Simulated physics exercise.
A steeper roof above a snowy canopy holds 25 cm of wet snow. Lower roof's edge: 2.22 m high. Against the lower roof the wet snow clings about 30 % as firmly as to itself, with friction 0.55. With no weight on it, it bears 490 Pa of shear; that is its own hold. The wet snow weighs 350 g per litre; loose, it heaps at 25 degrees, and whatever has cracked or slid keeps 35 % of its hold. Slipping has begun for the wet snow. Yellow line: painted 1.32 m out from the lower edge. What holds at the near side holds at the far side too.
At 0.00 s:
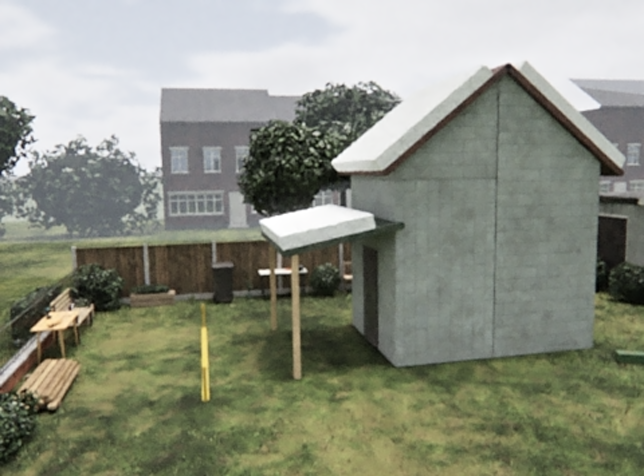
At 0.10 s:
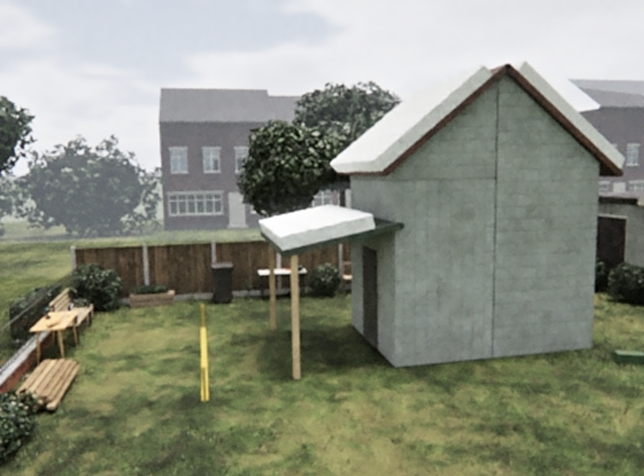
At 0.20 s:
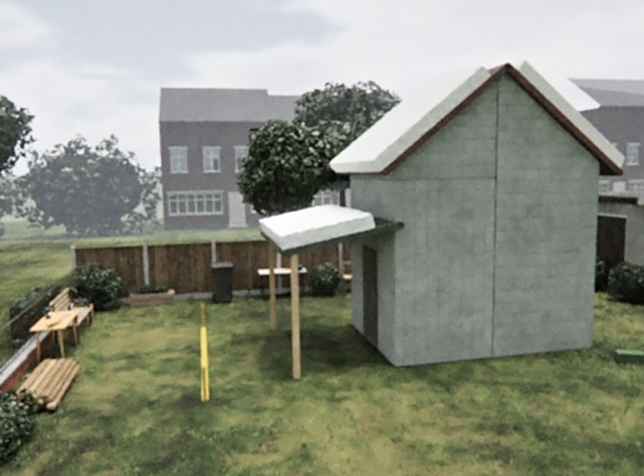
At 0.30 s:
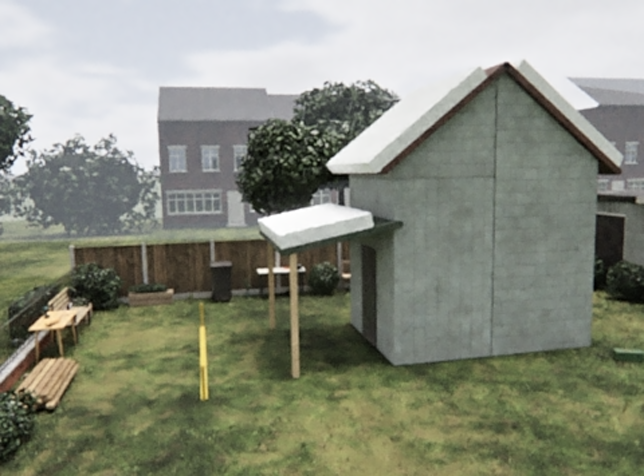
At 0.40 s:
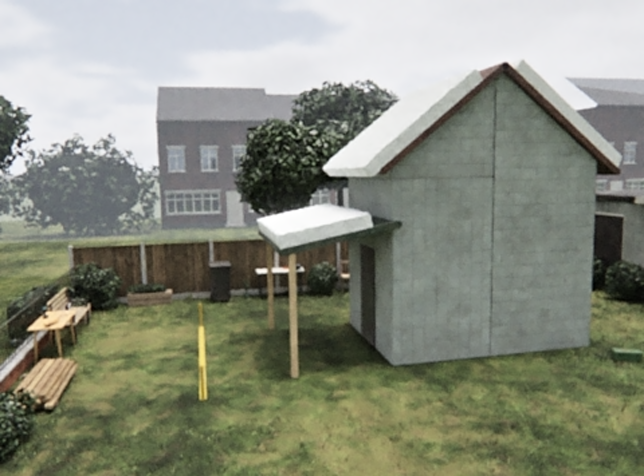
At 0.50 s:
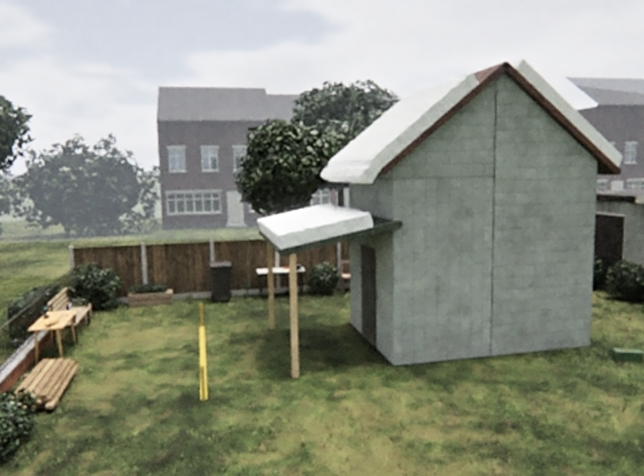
The thick white snow on the small grey building's steep roof slid slowly a short way down the left slope, its lower end poking past the edge, while the snowy canopy below stayed still.
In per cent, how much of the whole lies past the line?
8 per cent.
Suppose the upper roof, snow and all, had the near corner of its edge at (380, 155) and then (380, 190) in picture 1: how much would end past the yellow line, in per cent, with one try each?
Try 1: Near 20 %; try 2: Near 0 %.
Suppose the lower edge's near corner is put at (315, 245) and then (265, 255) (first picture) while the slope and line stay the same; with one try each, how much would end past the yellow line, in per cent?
Try 1: Near 25 %; try 2: Near 4 %.
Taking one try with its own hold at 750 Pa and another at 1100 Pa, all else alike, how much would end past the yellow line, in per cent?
About 0 % first, about 0 % second.
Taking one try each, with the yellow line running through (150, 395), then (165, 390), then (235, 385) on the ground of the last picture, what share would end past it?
Respectively about 0 in a hundred, 0 in a hundred and 16 in a hundred.
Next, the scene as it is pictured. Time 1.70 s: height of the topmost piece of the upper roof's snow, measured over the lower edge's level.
Roughly 1.0 m.
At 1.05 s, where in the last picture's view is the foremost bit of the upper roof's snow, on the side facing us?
Roughly at the pixel (328, 217).
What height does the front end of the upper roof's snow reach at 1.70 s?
About 2.6 m.
After 1.05 s, none is below the lower edge and 0 % is past the line.
After 1.70 s, none is below the lower edge and 0 % is past the line.
After 2.35 s, 24 % is below the lower edge and 0 % is past the line.
After 3.00 s, 31 % is below the lower edge and 8 % is past the line.
After 3.60 s, at the end, 31 % is below the lower edge and 8 % is past the line.
